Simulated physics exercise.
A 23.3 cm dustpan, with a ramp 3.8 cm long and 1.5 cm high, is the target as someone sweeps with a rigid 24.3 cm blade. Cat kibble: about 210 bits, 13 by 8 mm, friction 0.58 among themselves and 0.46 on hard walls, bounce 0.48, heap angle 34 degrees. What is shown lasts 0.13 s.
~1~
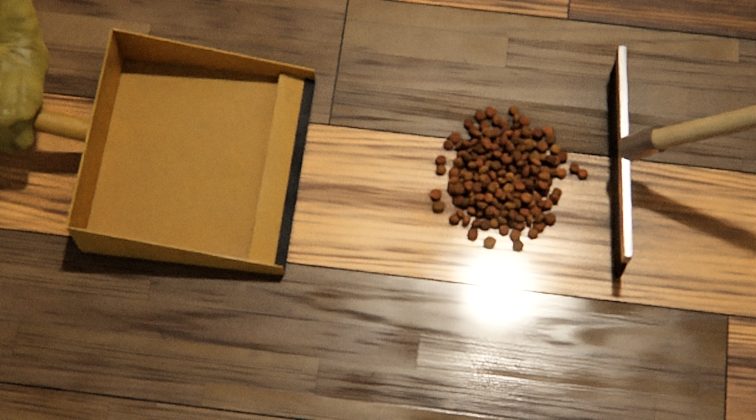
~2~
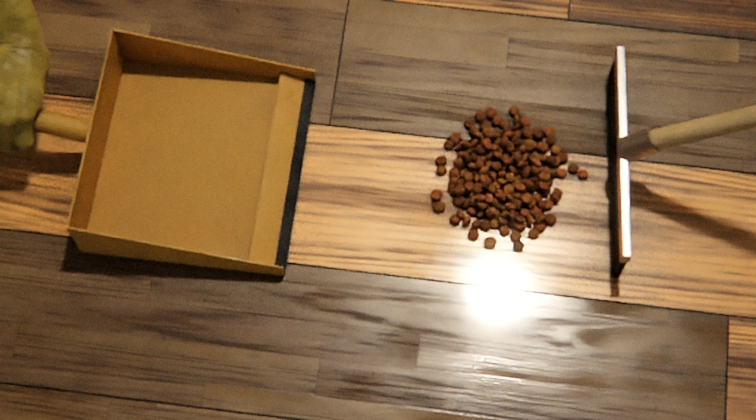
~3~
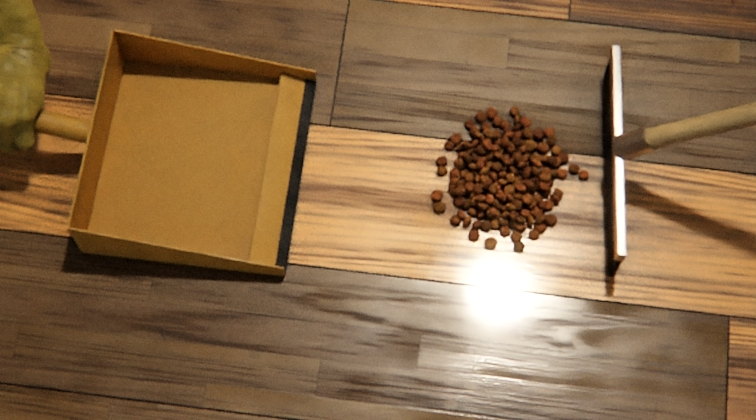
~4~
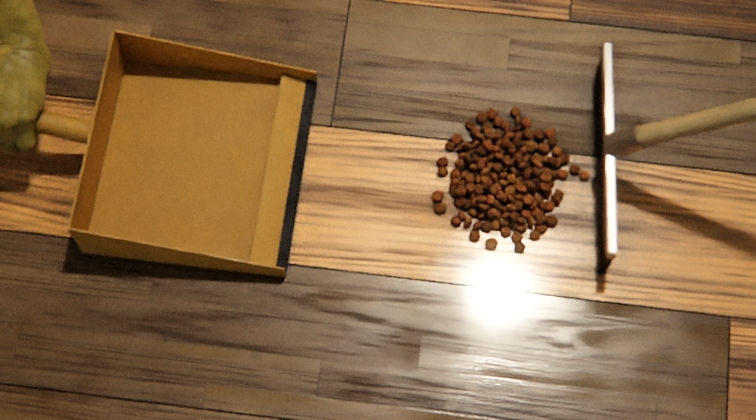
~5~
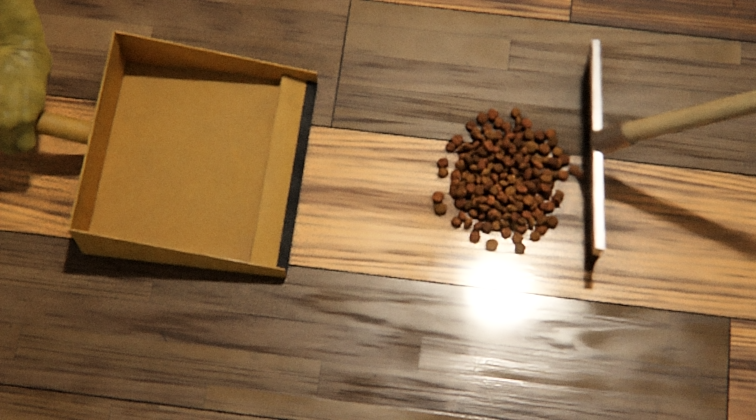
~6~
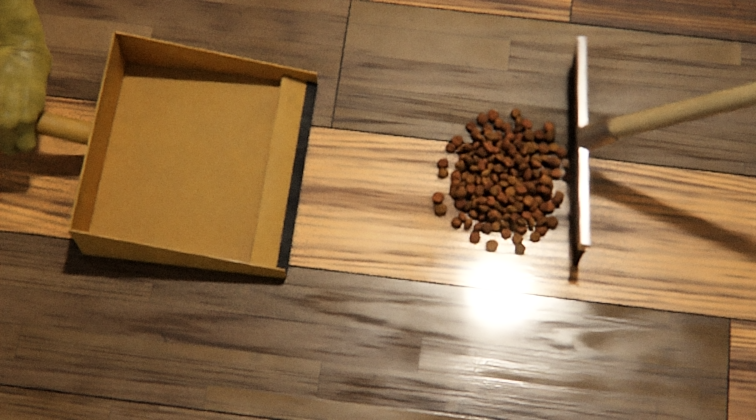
On a wood floor, a long-handled blade slides left to the edge of brown kibble.
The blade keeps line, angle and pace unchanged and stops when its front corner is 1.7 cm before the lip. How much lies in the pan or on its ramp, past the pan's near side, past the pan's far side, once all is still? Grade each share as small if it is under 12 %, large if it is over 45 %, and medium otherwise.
Pan: Medium; near side: Small; far side: Medium.
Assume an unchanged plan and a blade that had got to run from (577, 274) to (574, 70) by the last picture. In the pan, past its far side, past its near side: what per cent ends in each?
Per cent by place - pan 45, far side 0, near side 15.
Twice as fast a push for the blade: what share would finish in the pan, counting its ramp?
Then around 35 per cent.
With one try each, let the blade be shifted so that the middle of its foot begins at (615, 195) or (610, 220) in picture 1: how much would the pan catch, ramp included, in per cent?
The two tries give some 30 % and some 35 %.
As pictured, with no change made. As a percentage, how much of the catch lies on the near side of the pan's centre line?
Something like 10 in a hundred.
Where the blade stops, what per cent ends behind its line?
Roughly 20 in a hundred.
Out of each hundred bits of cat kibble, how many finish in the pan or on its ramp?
Some 20 per cent.
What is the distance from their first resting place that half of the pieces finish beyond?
Median shift: Approx. 22 cm.
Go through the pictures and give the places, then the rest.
In the first picture, blade from (627, 257) to (621, 55), moved 0.0 cm, 0 of the pieces shifted so far; middle of the pieces at (502, 174); pan at (183, 162).
In the second picture, blade from (625, 257) to (619, 54), moved 0.2 cm, 0 of the pieces shifted so far; middle of the pieces at (502, 175).
In the third picture, blade from (620, 256) to (615, 53), moved 0.8 cm, 0 of the pieces shifted so far; middle of the pieces at (503, 175).
In the fourth picture, blade from (611, 253) to (606, 51), moved 1.8 cm, 0 of the pieces shifted so far; middle of the pieces at (504, 176).
In the fifth picture, blade from (598, 250) to (594, 48), moved 3.2 cm, 0 of the pieces shifted so far; middle of the pieces at (504, 177).
In the sixth picture, blade from (583, 245) to (580, 44), moved 4.8 cm, 9 of the pieces shifted so far; middle of the pieces at (504, 178); pan at (186, 164).
Then, 0.21 s after the last picture, middle of the blade 16 cm from the lip; 0 % over the lip, far side 5 %, near side 0 %.
Then, 0.36 s after the last picture, middle of the blade 7 cm from the lip; 0 % over the lip, far side 10 %, near side 0 %.
Then, 0.63 s after the last picture, middle of the blade 3 cm from the lip; 20 % over the lip, far side 15 %, near side 0 %.
In the end, pan 20 %, near side 0 %, far side 15 %, in front of the lip or behind the blade 60 %.
